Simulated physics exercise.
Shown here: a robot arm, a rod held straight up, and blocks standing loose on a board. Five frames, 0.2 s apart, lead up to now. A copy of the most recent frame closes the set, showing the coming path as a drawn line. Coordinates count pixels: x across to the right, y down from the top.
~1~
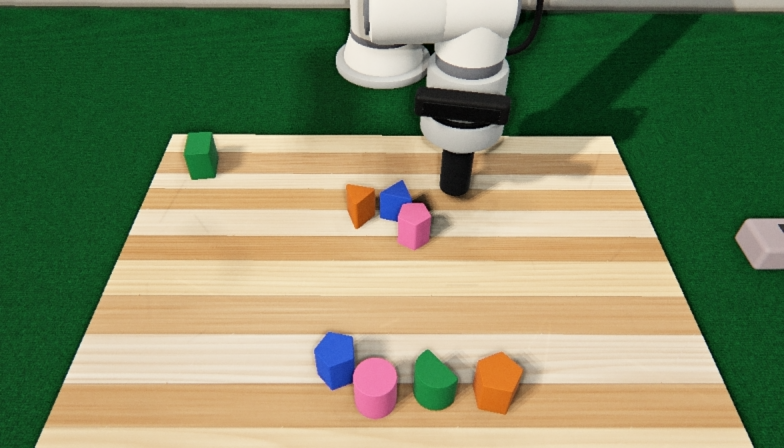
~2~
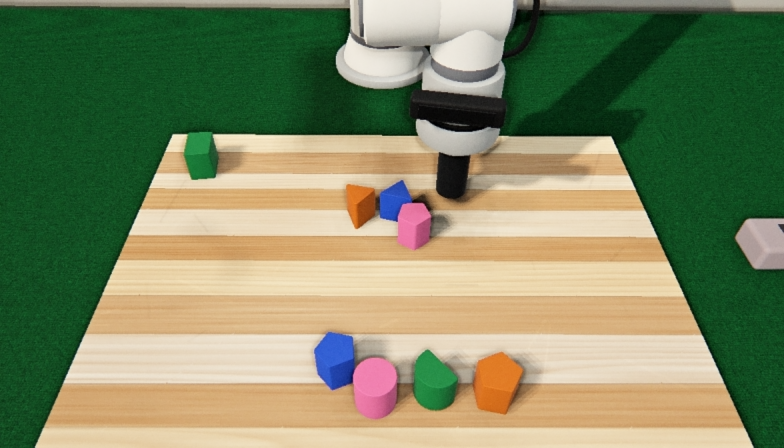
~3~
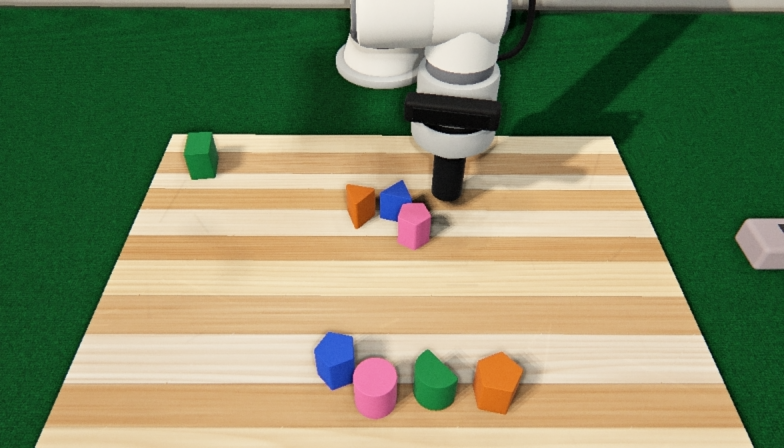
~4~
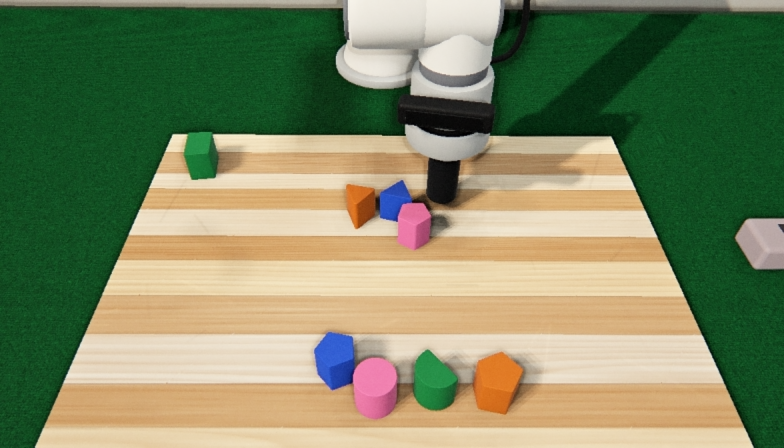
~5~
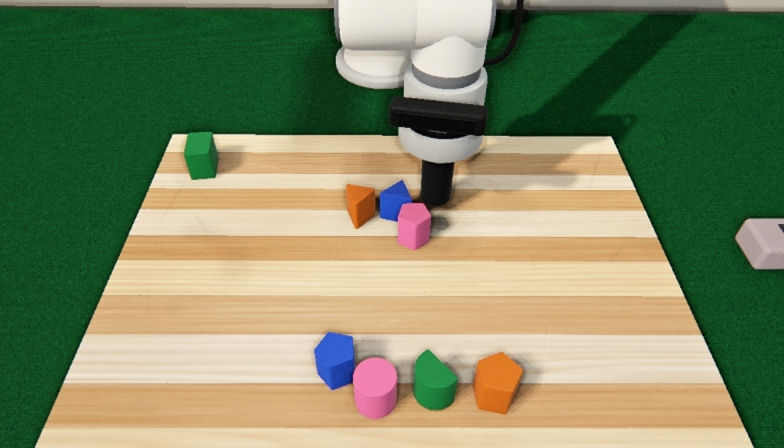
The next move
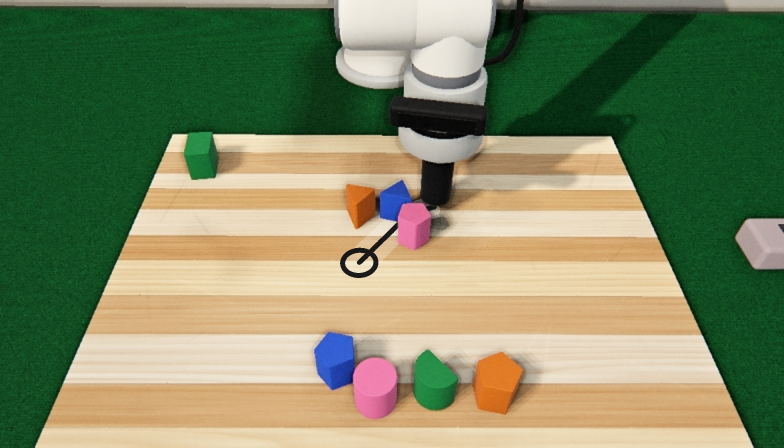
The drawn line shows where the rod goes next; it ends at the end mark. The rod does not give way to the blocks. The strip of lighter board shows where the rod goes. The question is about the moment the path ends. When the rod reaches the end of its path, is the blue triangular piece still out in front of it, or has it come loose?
At the end of the path, the rod has already lost the blue triangular piece, which lies beside or behind it.
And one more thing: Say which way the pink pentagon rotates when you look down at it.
I'd predict that, seen from above, the pink pentagon rotates counter-clockwise.
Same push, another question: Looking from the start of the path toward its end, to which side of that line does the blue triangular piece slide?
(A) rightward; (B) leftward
A: Rightward.
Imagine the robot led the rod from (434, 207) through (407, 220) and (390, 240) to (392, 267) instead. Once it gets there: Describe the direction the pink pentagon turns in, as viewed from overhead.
Looking down: Anticlockwise.
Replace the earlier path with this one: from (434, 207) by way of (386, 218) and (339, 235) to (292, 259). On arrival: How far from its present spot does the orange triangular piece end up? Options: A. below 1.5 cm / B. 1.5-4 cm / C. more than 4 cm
I choose B.
The line goes from (434, 207) via (405, 219) and (383, 240), ending at (359, 263).
What follows on the original path. One third of the way, rod at (404, 208); blue triangular piece at (380, 198).
Two thirds of the way, rod at (382, 229); blue triangular piece at (356, 211), turned 30° clockwise; pink pentagon at (413, 223), turned 45° anticlockwise.
At the end, rod at (359, 252); orange triangular piece unmoved; blue triangular piece at (351, 212), turned 50° clockwise; pink pentagon at (413, 223), turned 45° anticlockwise.
